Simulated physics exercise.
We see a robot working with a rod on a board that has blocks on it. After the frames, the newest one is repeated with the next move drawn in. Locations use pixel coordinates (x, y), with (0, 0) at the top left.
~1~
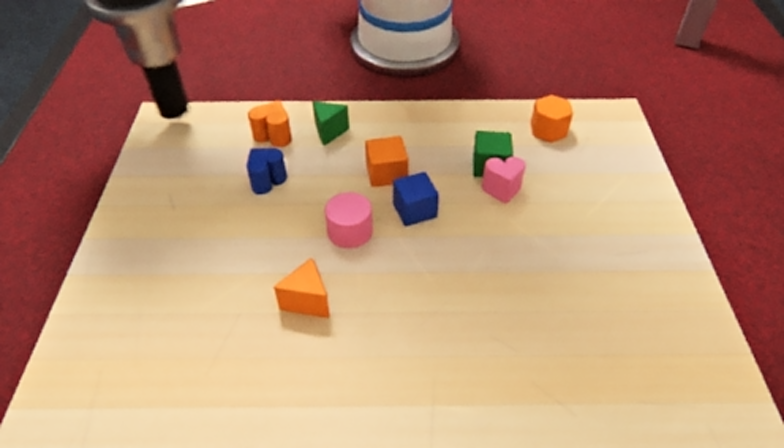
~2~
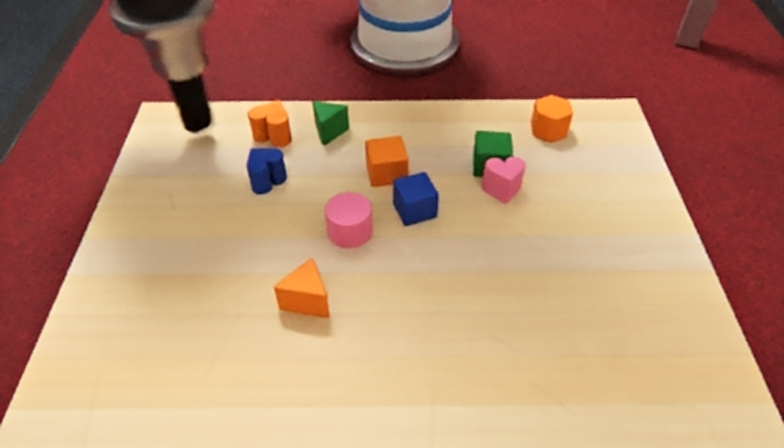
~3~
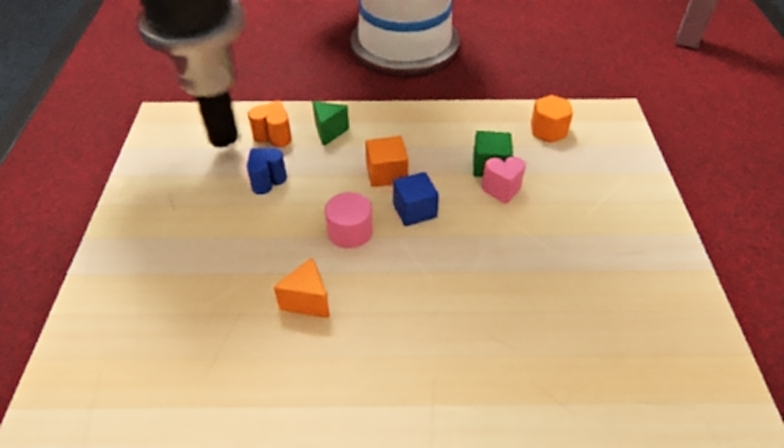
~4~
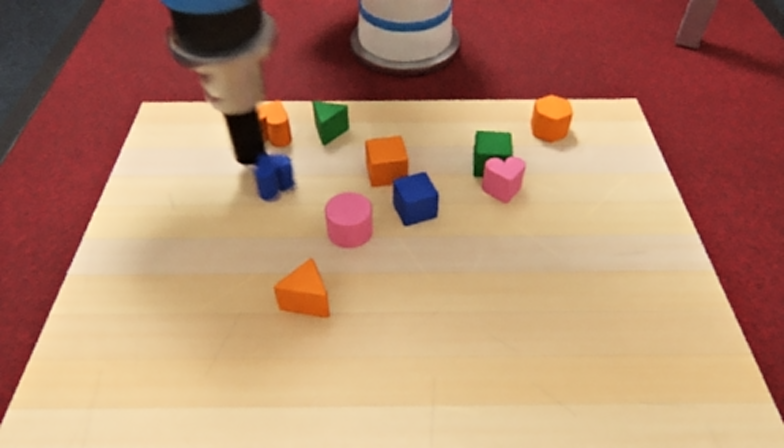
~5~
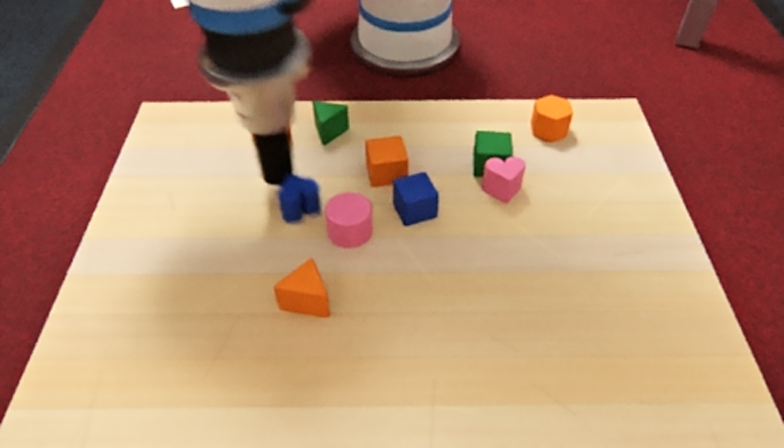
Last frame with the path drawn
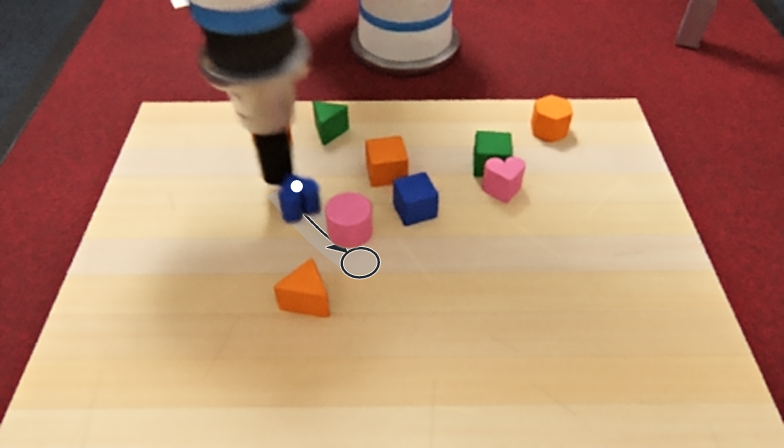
On a wooden board scattered with colourful blocks, a robot arm moved its black rod in from the upper left and pushed the blue heart block a short way toward the pink round one.
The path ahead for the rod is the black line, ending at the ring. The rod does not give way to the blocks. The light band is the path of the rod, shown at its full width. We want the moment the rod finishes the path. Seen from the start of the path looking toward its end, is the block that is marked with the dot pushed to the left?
My answer is no.
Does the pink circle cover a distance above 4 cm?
Going by the path, yes.
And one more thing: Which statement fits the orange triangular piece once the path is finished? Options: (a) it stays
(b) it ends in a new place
Letter a.
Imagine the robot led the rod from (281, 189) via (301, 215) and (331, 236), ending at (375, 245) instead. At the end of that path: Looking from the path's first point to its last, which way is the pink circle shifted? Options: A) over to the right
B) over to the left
That would be B.
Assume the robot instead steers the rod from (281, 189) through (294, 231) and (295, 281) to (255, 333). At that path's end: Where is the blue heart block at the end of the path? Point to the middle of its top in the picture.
I predict (332, 230).
Path on the board, from (281, 189) via (316, 226), ending at (360, 263); the dot is on the blue heart block.
What follows on the original path. One third of the way, rod (302, 200); blue heart block (312, 214), turned 35° clockwise; pink circle (358, 215).
Two thirds of the way, rod (328, 224); blue heart block (324, 242), turned 80° clockwise; pink circle (369, 219).
At the end, rod (359, 249); blue heart block (336, 263), turned 115° clockwise; orange triangular piece in place; pink circle (399, 226).
